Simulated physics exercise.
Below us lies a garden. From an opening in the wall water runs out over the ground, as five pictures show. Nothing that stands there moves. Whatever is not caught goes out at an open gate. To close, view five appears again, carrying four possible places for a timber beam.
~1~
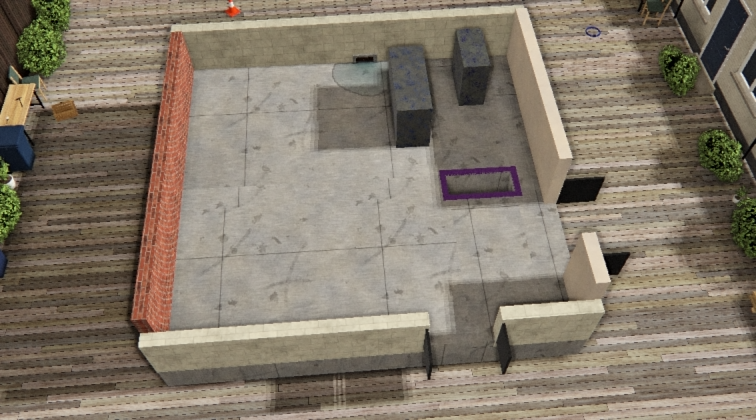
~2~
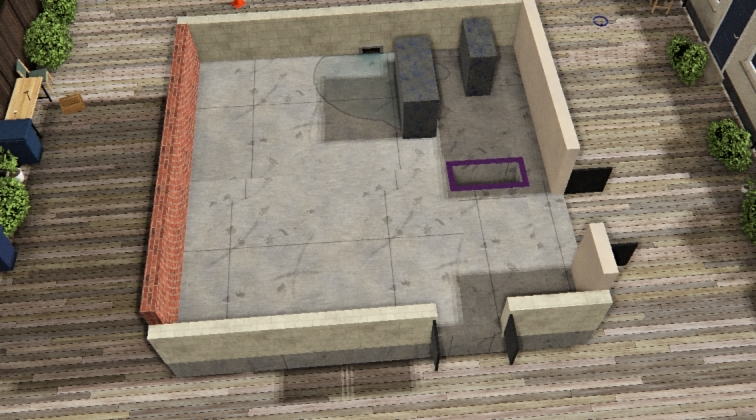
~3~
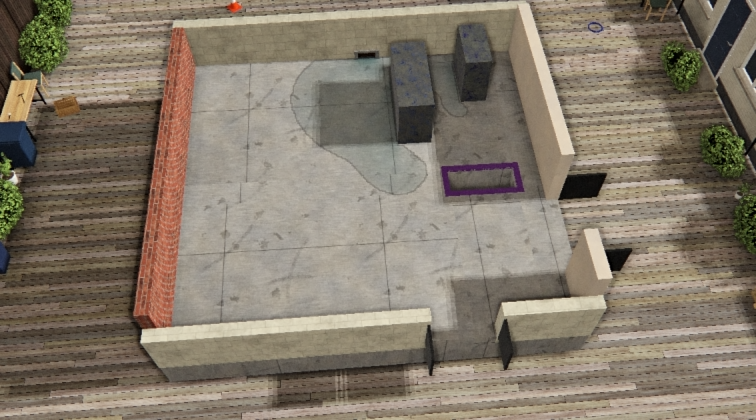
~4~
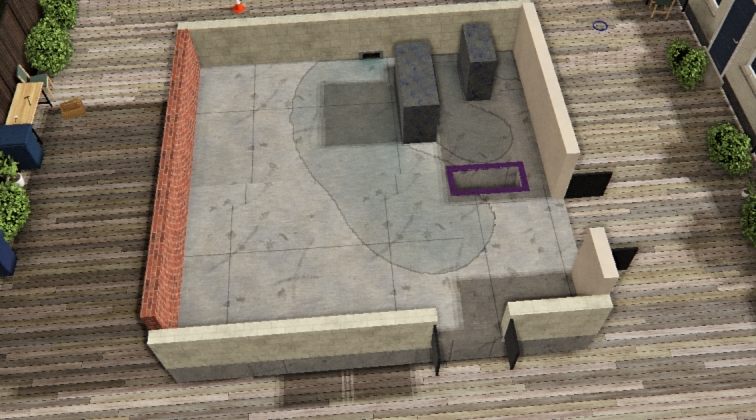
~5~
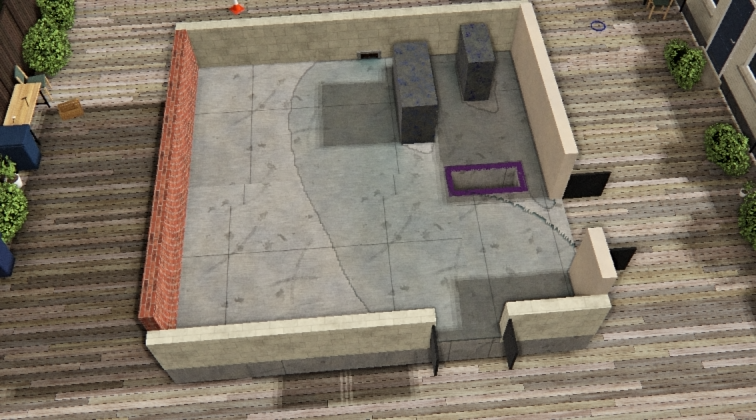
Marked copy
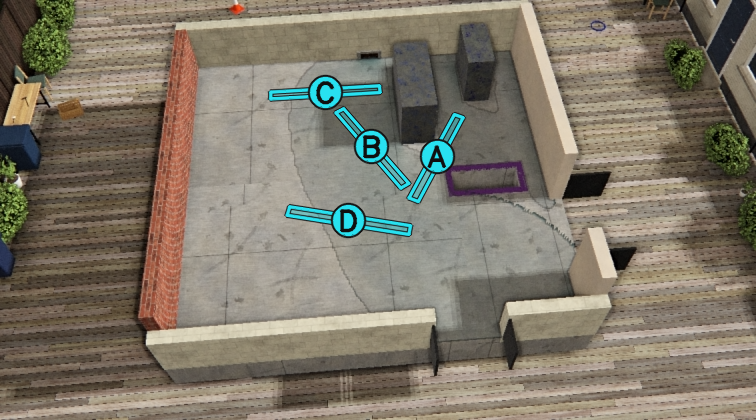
Water spreads from the back wall across the walled floor and reaches the purple drain pit.
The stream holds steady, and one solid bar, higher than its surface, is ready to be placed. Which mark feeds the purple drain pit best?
Choose B.
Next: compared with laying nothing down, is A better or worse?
Worse.
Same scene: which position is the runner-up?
It is C.
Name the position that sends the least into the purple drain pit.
The answer is A.
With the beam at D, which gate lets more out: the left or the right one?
The right one.
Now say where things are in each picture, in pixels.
Outfall at (365, 59); purple drain pit at (480, 183); open gate at (459, 331); open gate at (553, 238); water covers 3 % of the ground and shows as far out as (370, 91); purple drain pit still dry.
Water covers 8 % of the ground and shows as far out as (388, 115); purple drain pit still dry.
Water covers 17 % of the ground and shows as far out as (411, 186); purple drain pit still dry.
Water covers 34 % of the ground and shows as far out as (459, 262); purple drain pit taking water.
Water covers 54 % of the ground and shows as far out as (560, 285); purple drain pit taking water.
On the marked copy, A from (413, 199) to (458, 116); B from (339, 110) to (404, 185); C from (270, 95) to (379, 89); D from (288, 211) to (409, 230).
Choosing A, about 6 % of the stream runs into the purple drain pit, about 94 % out by the gates.
Choosing B, about 42 % of the stream runs into the purple drain pit, about 58 % out by the gates.
Choosing C, about 27 % of the stream runs into the purple drain pit, about 73 % out by the gates.
Choosing D, about 19 % of the stream runs into the purple drain pit, about 81 % out by the gates.
